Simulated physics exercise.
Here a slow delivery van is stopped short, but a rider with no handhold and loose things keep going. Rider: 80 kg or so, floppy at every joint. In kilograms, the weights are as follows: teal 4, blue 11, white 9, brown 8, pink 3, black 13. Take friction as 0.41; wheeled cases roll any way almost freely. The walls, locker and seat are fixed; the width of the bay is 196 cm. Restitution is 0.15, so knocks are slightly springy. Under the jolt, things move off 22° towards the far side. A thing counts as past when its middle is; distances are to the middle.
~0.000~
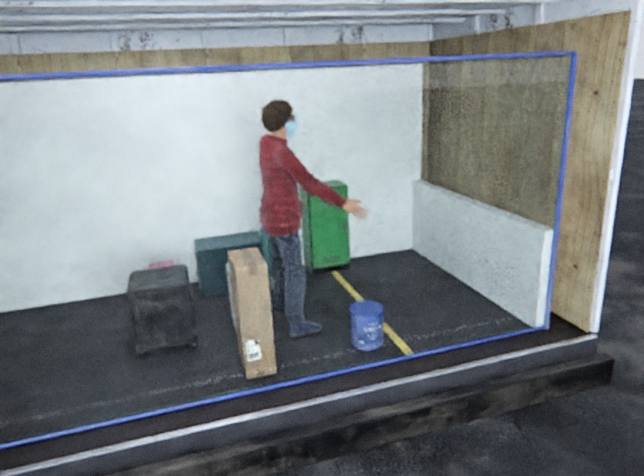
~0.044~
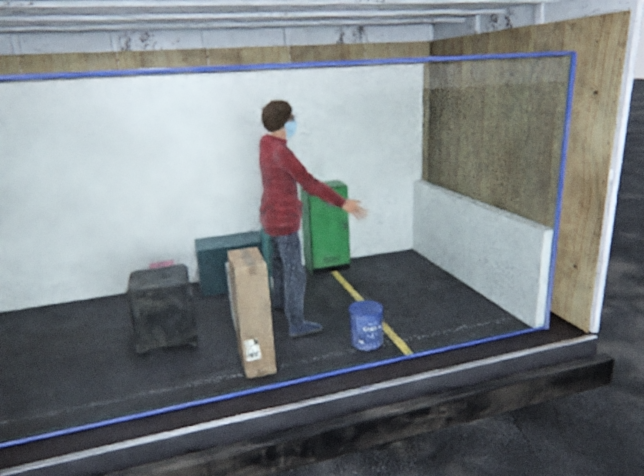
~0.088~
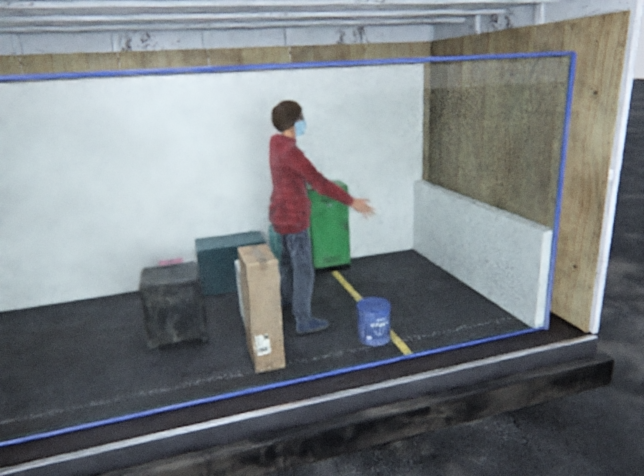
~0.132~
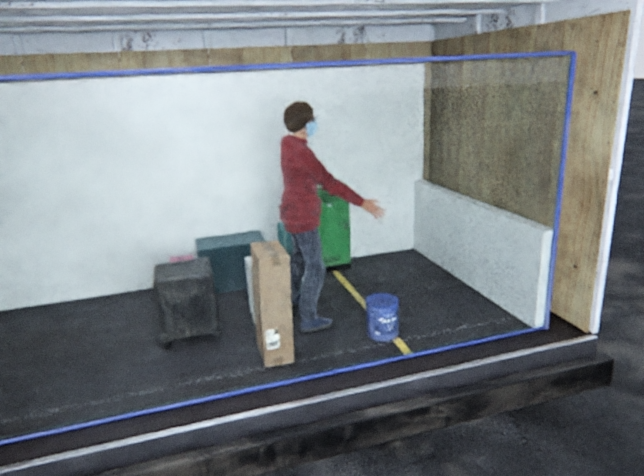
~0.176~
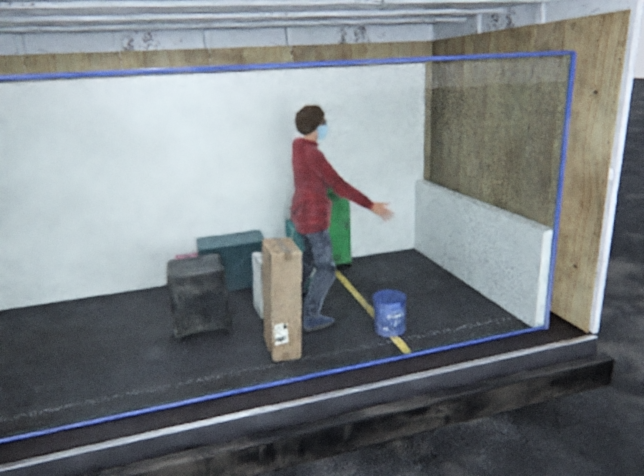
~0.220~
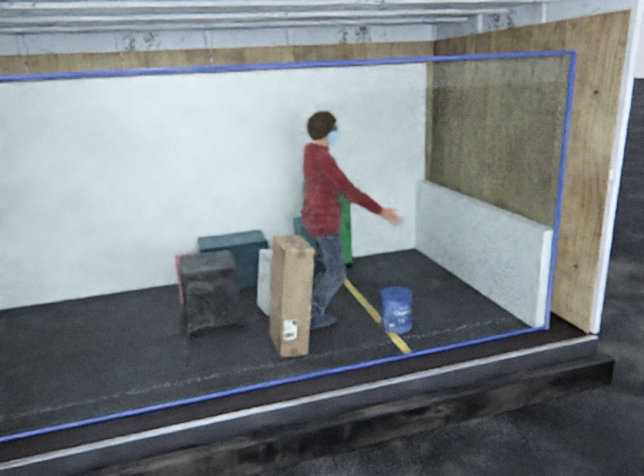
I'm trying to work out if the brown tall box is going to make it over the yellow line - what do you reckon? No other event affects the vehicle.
Result: Line intact.
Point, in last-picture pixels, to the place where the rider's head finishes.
It ends up around (422, 240), more or less.
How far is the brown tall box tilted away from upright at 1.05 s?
Roughly 90°.
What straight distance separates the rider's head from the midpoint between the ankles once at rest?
Roughly 120 cm apart.
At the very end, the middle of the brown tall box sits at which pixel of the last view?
End point, final frame: Around (367, 316).
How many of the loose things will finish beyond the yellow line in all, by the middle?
The answer is 2 of them.
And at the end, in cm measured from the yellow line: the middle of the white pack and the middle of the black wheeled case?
White pack, 40 centimetres short; black wheeled case, 70 centimetres short.
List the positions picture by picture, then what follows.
Brown tall box (252, 312), rider's head (277, 130), black wheeled case (164, 310), yellow line (404, 347), in the first frame.
Brown tall box (251, 312), rider's head (277, 130), black wheeled case (164, 309), in the second frame.
Brown tall box (261, 307), rider's head (286, 130), black wheeled case (175, 305), in the third frame.
Brown tall box (272, 302), rider's head (298, 131), black wheeled case (187, 301), in the fourth frame.
Brown tall box (281, 298), rider's head (309, 134), black wheeled case (199, 296), in the fifth frame.
Brown tall box (290, 295), rider's head (320, 139), black wheeled case (211, 292), yellow line (403, 346). Everything loose set off at about 2.2 m/s, in the sixth frame.
After 0.40 s the brown tall box is 48 cm short of the yellow line, tilted 35°, near (321, 289) in the last picture's view; the rider's head 9 cm past the yellow line.
After 0.65 s the brown tall box is 22 cm short of the yellow line, tilted 90°, near (357, 306) in the last picture's view; the rider's head 81 cm past the yellow line.
After 1.05 s the brown tall box is 18 cm short of the yellow line, tilted 90°, near (370, 316) in the last picture's view; the rider's head 87 cm past the yellow line.
By 1.8 s, teal tall box crosses the yellow line; blue bucket crosses the yellow line; white pack stops short of the yellow line; brown tall box stops short of the yellow line; pink pack stops short of the yellow line; black wheeled case stops short of the yellow line; rider's hips cross the yellow line.
